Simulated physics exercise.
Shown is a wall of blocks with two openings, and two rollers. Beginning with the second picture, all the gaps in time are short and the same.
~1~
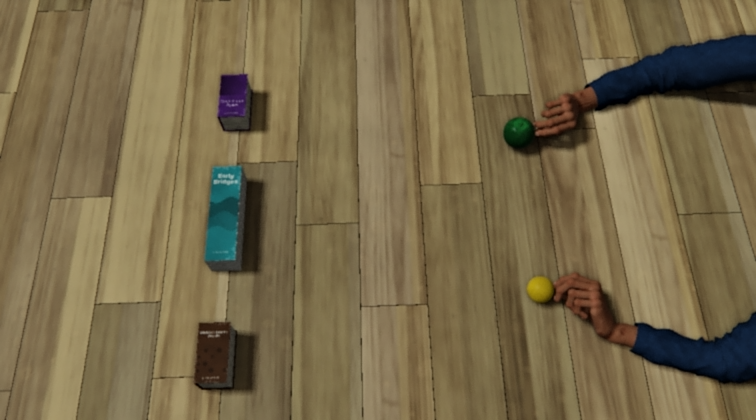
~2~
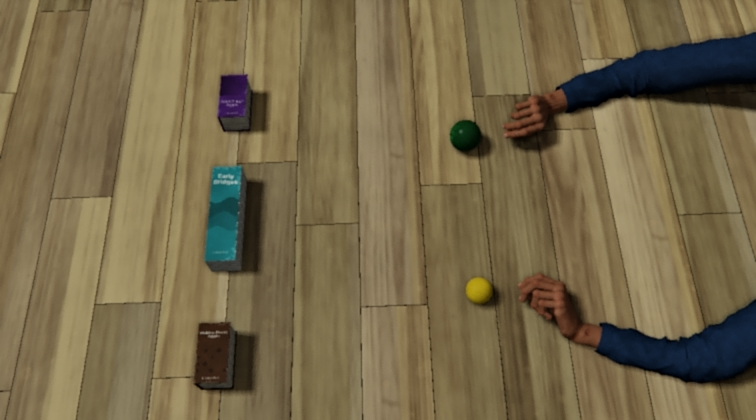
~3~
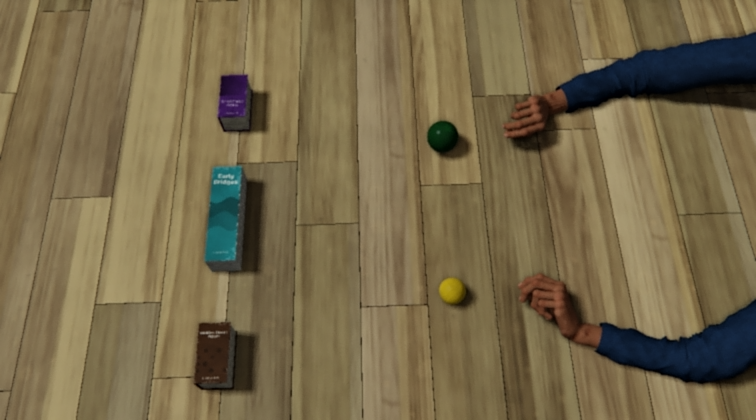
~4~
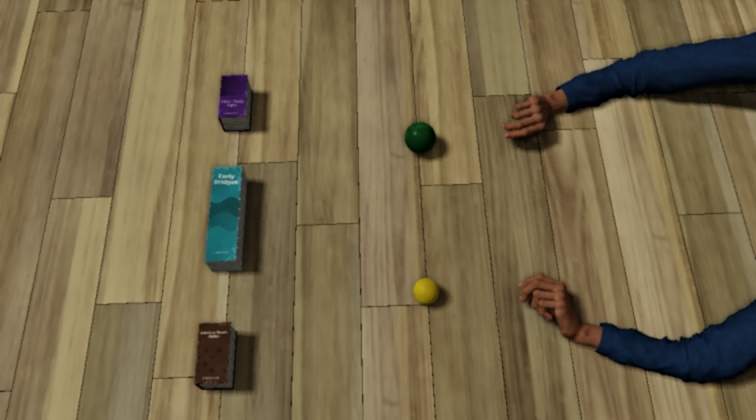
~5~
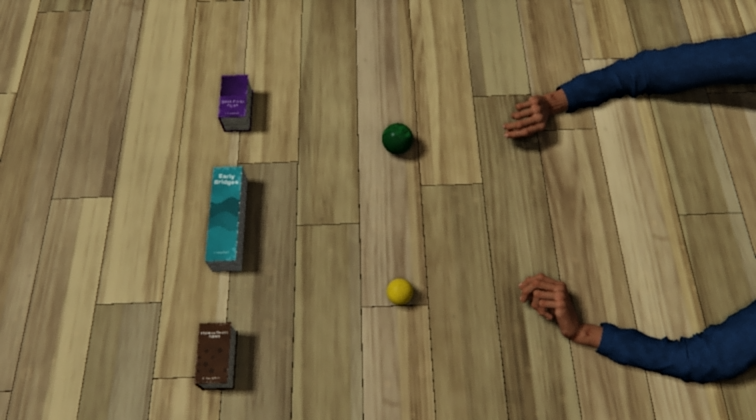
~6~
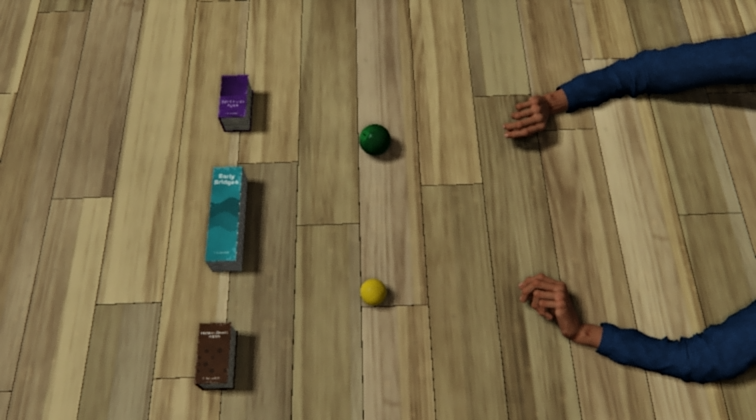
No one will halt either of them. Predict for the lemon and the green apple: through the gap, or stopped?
Outcome: The lemon gets by; the green apple gets by.
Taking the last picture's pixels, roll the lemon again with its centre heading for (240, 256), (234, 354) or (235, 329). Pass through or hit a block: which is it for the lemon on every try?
Log, aim 1: Held up; aim 2: Held up; aim 3: Held up.
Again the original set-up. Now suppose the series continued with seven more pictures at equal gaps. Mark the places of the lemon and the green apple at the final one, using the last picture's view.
I'd say roughly (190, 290) for the first one and roughly (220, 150) for the second.
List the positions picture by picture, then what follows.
The first frame shows lemon (540, 290) under the hand; green apple (519, 133) under the hand; brown book (216, 356).
The second frame shows lemon (479, 291); green apple (465, 135).
The third frame shows lemon (453, 291); green apple (443, 137).
The fourth frame shows lemon (426, 291); green apple (420, 138).
The fifth frame shows lemon (400, 292); green apple (398, 139).
The sixth frame shows lemon (374, 292); green apple (375, 140); turquoise book (228, 219).
Then, 0.48 s on from there, lemon heading on near (62, 296); green apple heading on near (106, 152).
Then, 1.04 s on from there, lemon heading on; green apple heading on.
In the end, the lemon gets between the blocks; the green apple gets between the blocks.
